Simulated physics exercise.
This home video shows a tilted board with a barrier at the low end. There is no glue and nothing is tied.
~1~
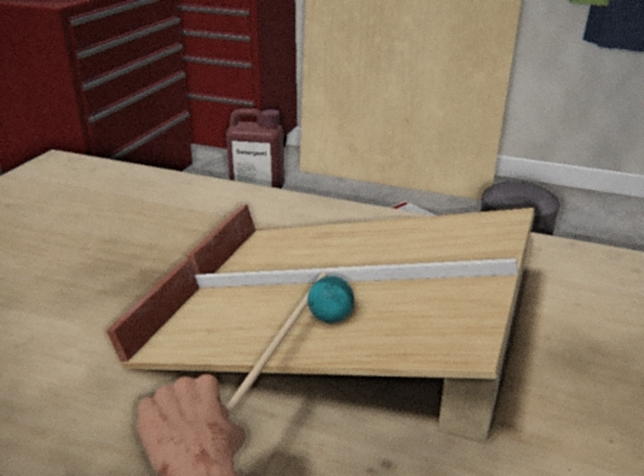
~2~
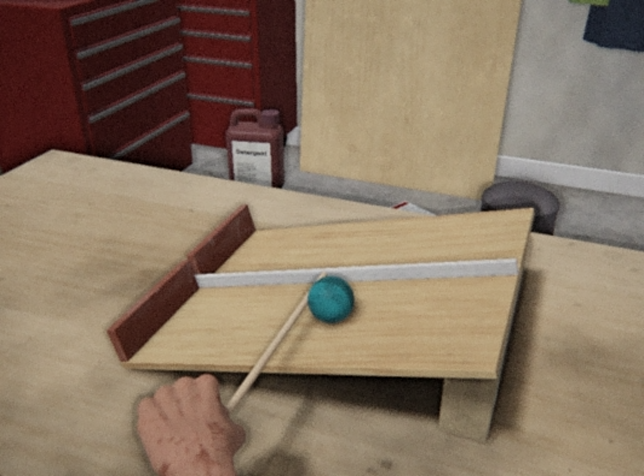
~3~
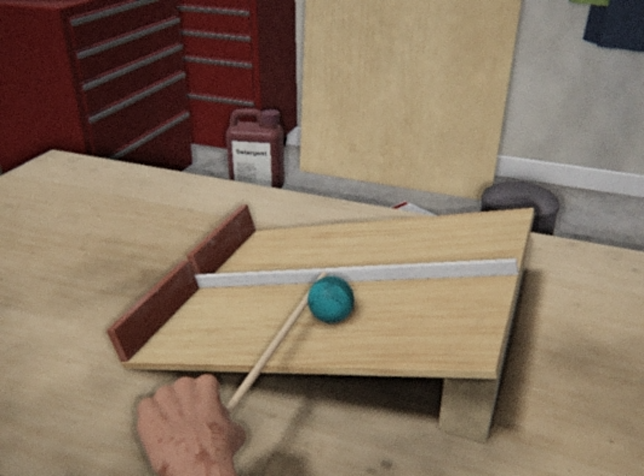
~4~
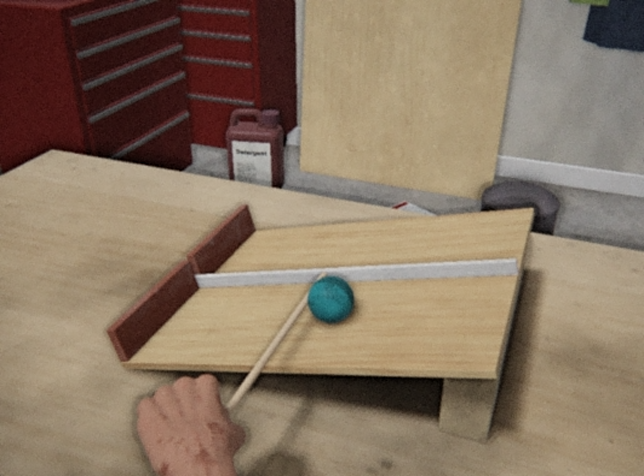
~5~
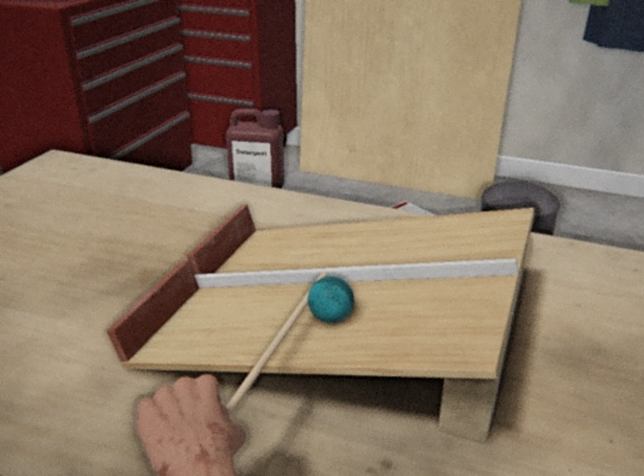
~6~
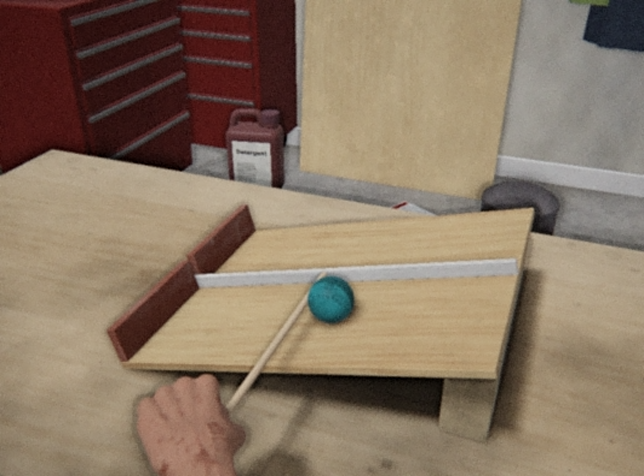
The clip opens on a tilted wooden board with a red barrier at its low left end and a white strip running along it. A hand at the lower left holds a thin stick against a turquoise ball, holding it back on the slope. Throughout, the ball, stick and hand stay still.
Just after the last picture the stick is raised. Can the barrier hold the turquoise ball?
In the end, the turquoise ball is kept back.
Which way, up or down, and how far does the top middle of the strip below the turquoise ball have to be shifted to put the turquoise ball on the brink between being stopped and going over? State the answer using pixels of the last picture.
Roughly 20 pixels down.
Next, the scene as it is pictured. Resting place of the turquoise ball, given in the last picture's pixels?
I'd say it stops near (176, 305).
Then, 0.38 s past the last view, turquoise ball rolling on the board near (258, 302).
Finally, the turquoise ball gets caught, near (176, 304).
